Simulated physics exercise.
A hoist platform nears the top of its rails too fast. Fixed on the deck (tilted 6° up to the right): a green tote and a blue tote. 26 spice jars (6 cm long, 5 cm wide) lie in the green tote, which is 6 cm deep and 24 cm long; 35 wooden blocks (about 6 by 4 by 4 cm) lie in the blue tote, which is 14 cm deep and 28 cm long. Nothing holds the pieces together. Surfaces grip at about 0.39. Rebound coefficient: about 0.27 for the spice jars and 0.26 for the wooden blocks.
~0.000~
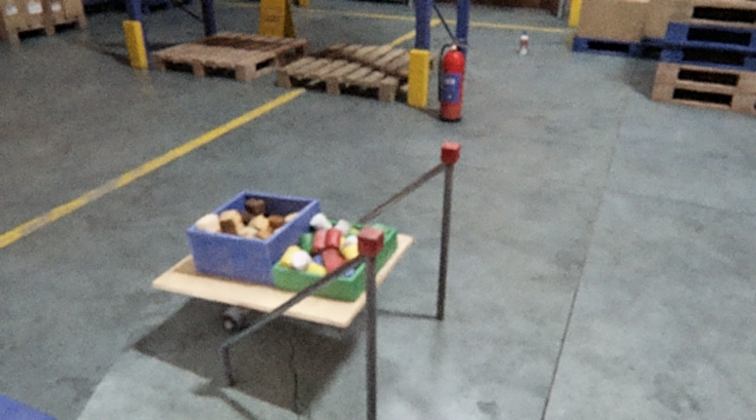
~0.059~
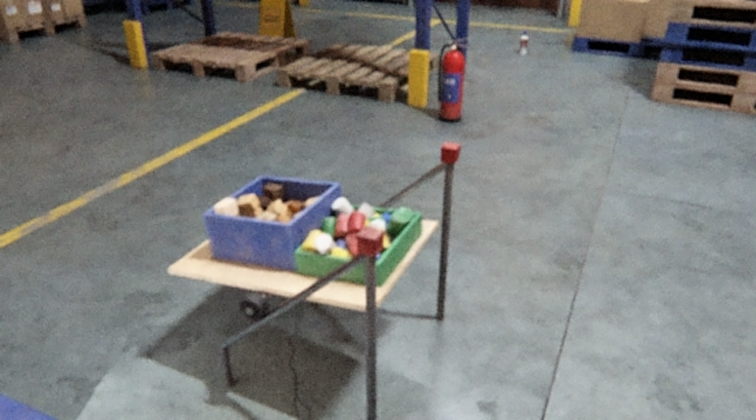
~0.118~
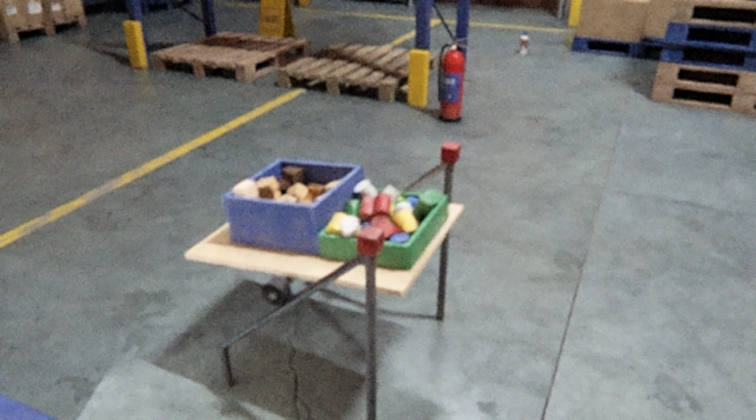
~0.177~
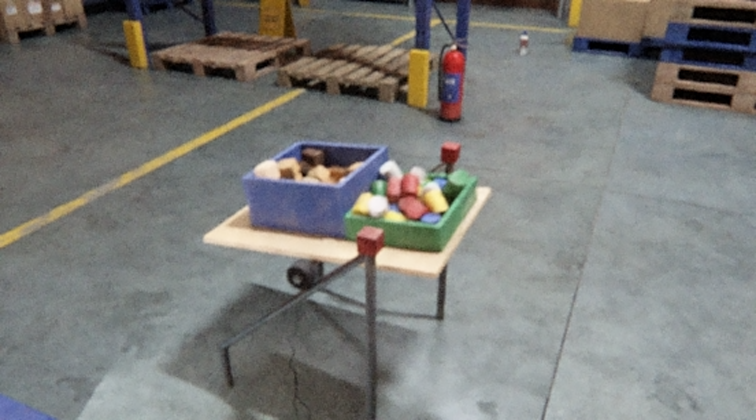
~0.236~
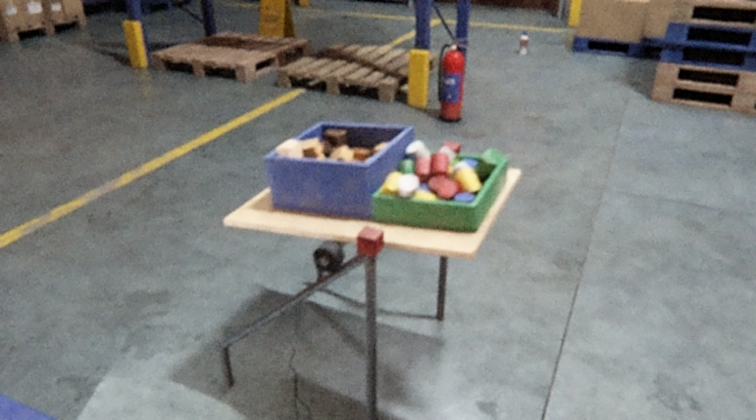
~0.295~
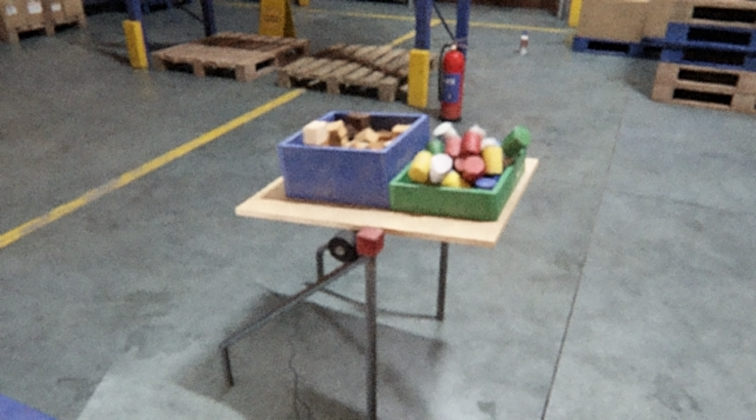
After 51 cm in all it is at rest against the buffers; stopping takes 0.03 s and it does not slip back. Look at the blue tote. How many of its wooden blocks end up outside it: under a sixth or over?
Fewer than one in six of the wooden blocks leave the blue tote.
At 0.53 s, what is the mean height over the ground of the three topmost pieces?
Roughly 86 cm.
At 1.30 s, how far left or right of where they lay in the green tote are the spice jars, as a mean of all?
About 18 cm to the right.
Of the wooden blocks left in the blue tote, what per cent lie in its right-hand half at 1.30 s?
About 50 per cent.
After 0.37 s, the green tote is down by 3 of 26 and the blue tote has all 35.
After 0.53 s, the green tote is down by 9 of 26 and the blue tote is down by 2 of 35.
After 0.75 s, the green tote is down by 10 of 26 and the blue tote is down by 2 of 35.
When it is over (at 1.30 s), the green tote is down by 10 of 26 and the blue tote is down by 2 of 35. Asked share, 2 of 35, 6 per cent.
